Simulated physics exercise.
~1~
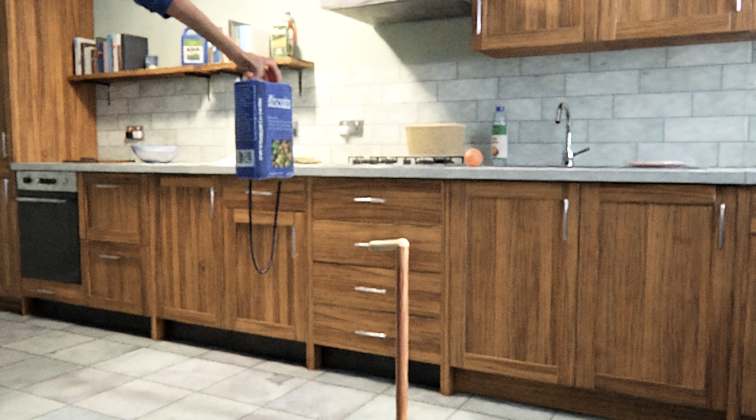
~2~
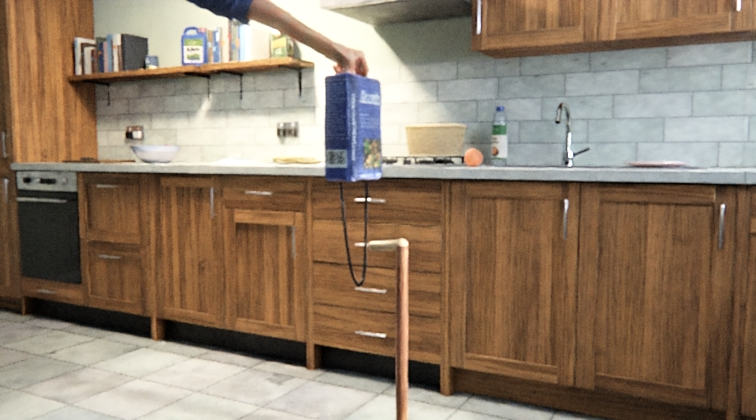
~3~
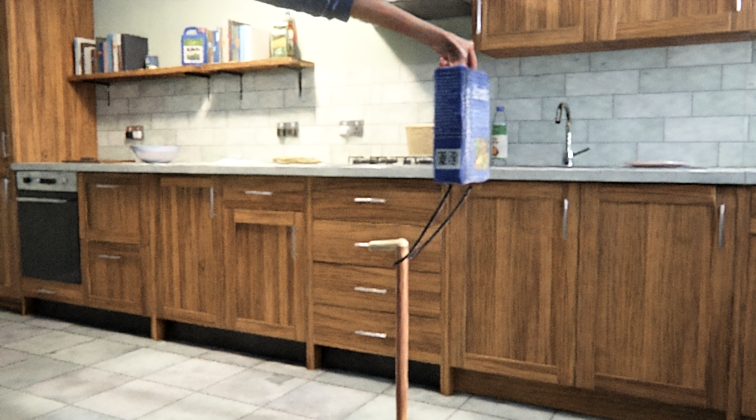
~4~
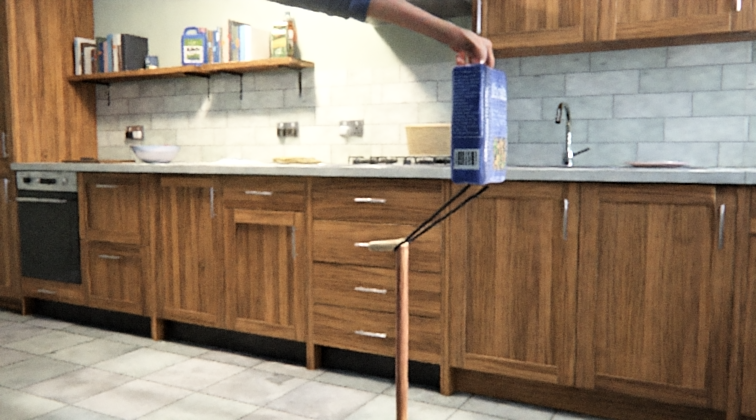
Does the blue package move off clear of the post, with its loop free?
No, the loop catches on the bar at the top of the post and pulls tight, holding the package back just past it.
